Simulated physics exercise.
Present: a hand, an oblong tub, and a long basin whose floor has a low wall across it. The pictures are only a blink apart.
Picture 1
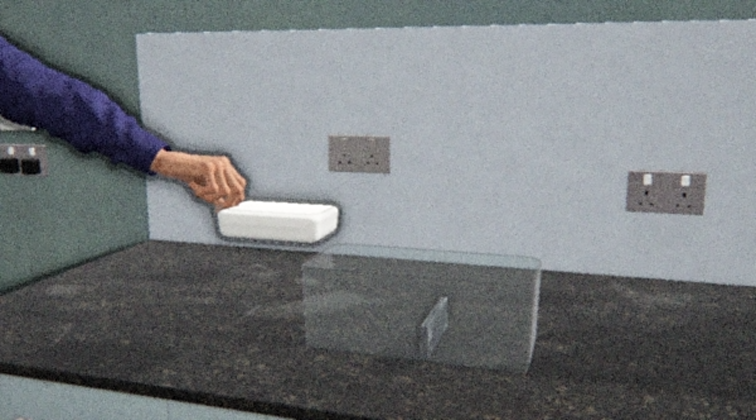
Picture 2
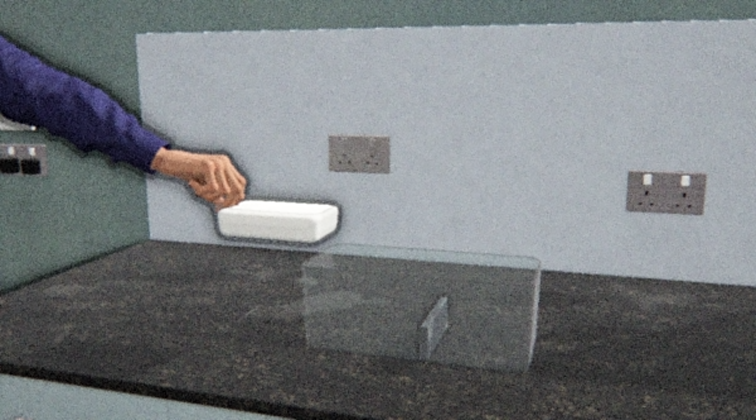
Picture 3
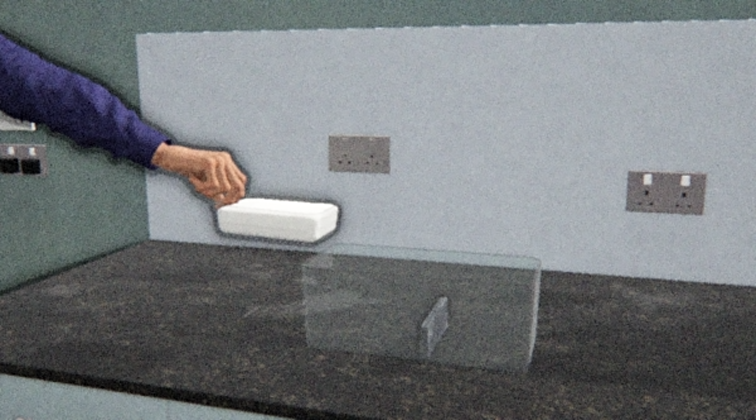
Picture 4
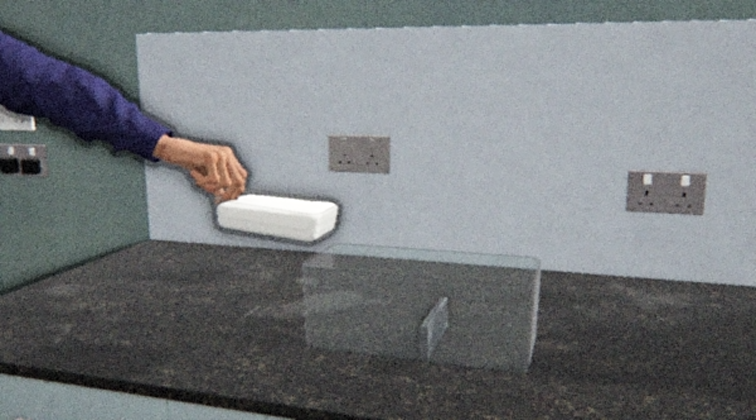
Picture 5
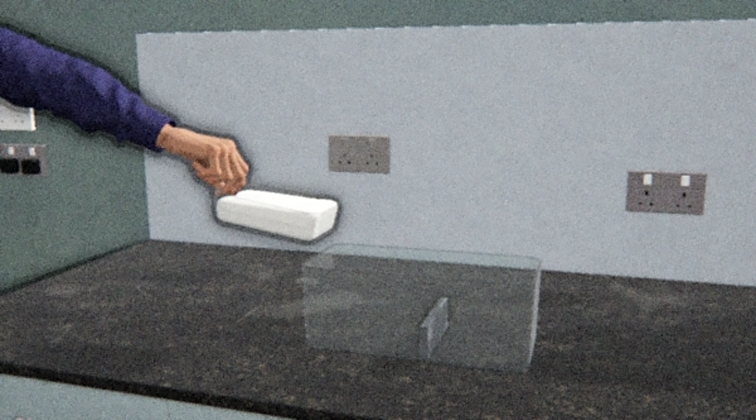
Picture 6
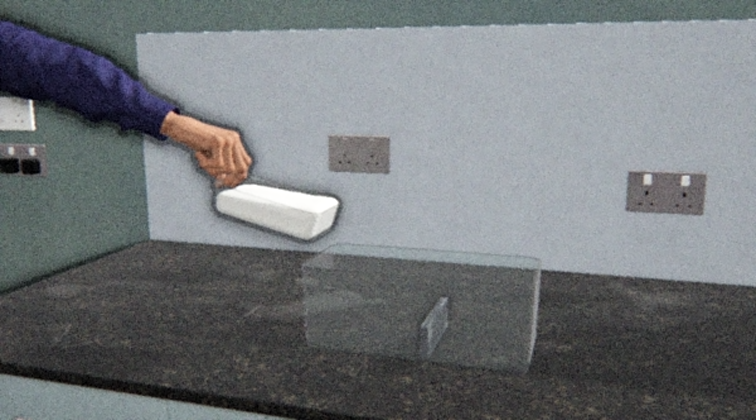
A hand in a dark blue sleeve held an oblong white tub above a clear basin on a dark counter, then slowly tilted it slightly, raising its left end while the basin stayed still.
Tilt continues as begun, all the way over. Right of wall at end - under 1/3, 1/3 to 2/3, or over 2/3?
Under 1/3.
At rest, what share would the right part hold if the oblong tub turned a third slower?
I'd estimate some 5 percent.
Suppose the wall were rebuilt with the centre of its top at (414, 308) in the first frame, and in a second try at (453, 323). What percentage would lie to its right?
Estimated: 30 % first, 15 % second.
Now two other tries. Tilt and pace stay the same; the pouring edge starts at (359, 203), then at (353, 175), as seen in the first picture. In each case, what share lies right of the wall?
First try: 60 percent; second try: 60 percent.
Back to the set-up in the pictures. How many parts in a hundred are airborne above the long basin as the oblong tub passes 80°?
That comes to near 55 percent.
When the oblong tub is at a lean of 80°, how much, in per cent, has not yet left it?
My estimate is close to 20 percent remaining.
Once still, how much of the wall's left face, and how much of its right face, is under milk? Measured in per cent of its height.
Left side 40 percent, right side 0 percent.
A moment on, the oblong tub is tipped on its side and 18 per cent is still to pour, 25 is left of the wall and 0 right of it.
Next, the oblong tub is tipped right over and 0 per cent is still to pour, 87 is left of the wall and 4 right of it.
Then the oblong tub is tipped right over and 0 per cent is still to pour, 85 is left of the wall and 6 right of it.
Later the oblong tub is tipped right over and 0 per cent is still to pour, 85 is left of the wall and 7 right of it.
Finally, 85 per cent lies left of the wall, 7 right of it and 8 outside.
